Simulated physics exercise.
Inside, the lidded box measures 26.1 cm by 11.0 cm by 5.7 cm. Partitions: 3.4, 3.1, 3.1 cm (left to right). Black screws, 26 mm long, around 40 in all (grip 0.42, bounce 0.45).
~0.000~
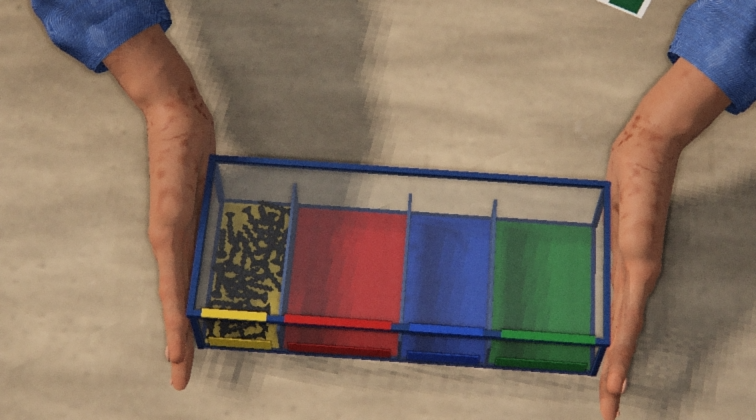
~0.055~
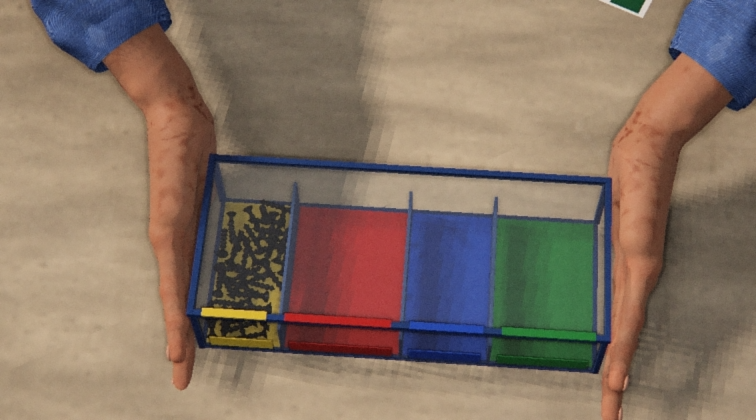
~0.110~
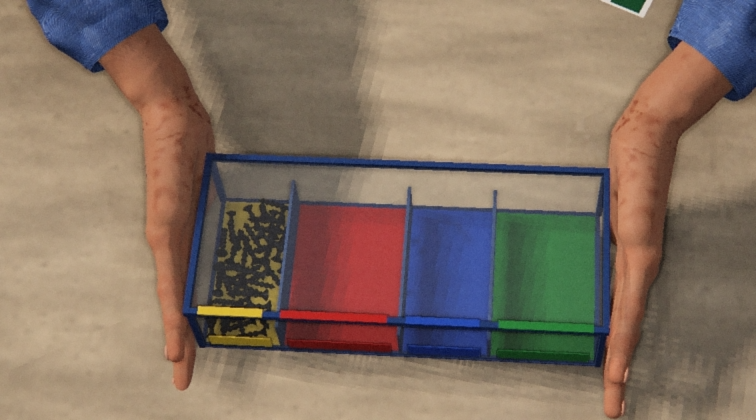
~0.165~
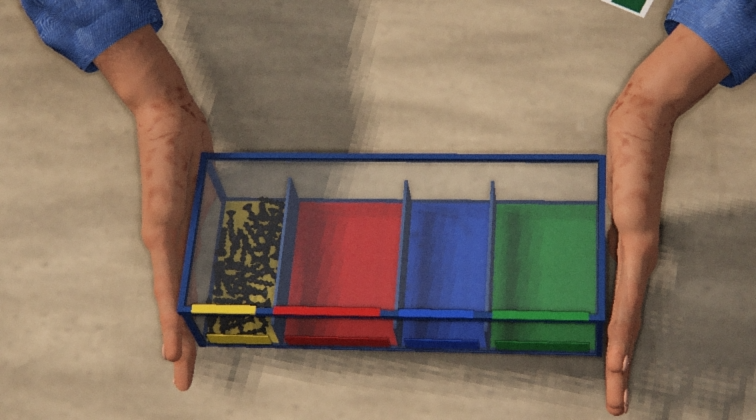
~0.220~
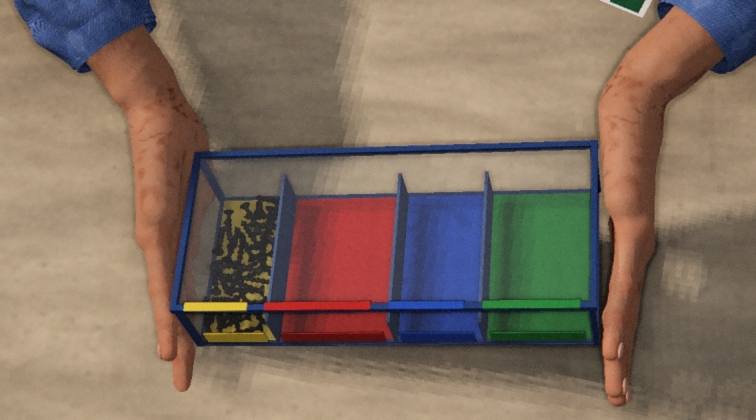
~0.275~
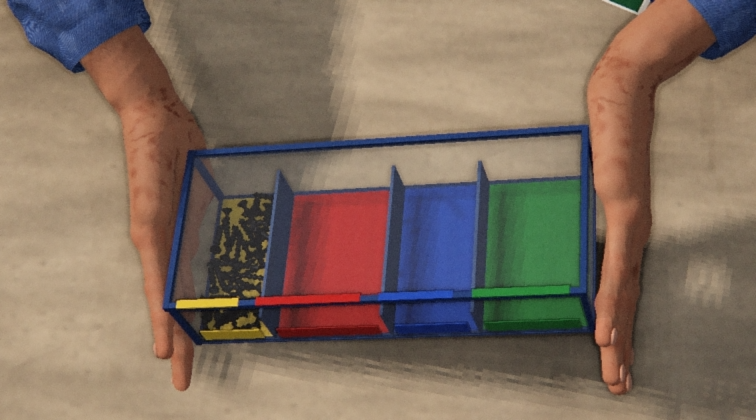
Two hands tilt a clear, divided box slightly, raising its right side, with black screws in the yellow section.
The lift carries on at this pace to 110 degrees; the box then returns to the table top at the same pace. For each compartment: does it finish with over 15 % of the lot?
Red below, blue below, green below, yellow above.
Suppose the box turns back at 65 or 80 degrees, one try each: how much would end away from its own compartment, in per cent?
Some 0 and 0 per cent.
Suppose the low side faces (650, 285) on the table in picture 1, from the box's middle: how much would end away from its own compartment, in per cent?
About 100 per cent.
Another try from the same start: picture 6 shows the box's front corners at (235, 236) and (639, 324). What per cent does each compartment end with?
Red 0; blue 5; green 90; yellow 5.
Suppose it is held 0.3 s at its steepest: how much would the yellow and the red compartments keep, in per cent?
Yellow 100; red 0.
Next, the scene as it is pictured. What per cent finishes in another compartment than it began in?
About 0 per cent.
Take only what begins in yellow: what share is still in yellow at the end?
Some 100 per cent.
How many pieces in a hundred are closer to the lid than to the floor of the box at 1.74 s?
Roughly 40 per cent.
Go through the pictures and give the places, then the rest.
Box tilt 0 degrees, front corners at (194, 311) and (604, 340); yellow 100 %, in the first frame.
Box tilt 1 degrees, front corners at (194, 310) and (605, 337), in the second frame.
Box tilt 3 degrees, front corners at (190, 309) and (603, 328), lowest corner left back, in the third frame.
Box tilt 7 degrees, front corners at (185, 308) and (599, 316), lowest corner left back, in the fourth frame.
Box tilt 11 degrees, front corners at (177, 306) and (590, 303), lowest corner left back, in the fifth frame.
Box tilt 14 degrees, front corners at (171, 304) and (580, 289), lowest corner left back; yellow 100 %. Its pace works out near 65 degrees a second, in the sixth frame.
Then, at 1.74 s, tilt 110 degrees; yellow 100 %.
Then, at 2.71 s, tilt 50 degrees; yellow 100 %.
Then, at 3.67 s, tilt 0 degrees; yellow 100 %.
In the end, at 4.0 s, red 0 %, blue 0 %, green 0 %, yellow 100 %.
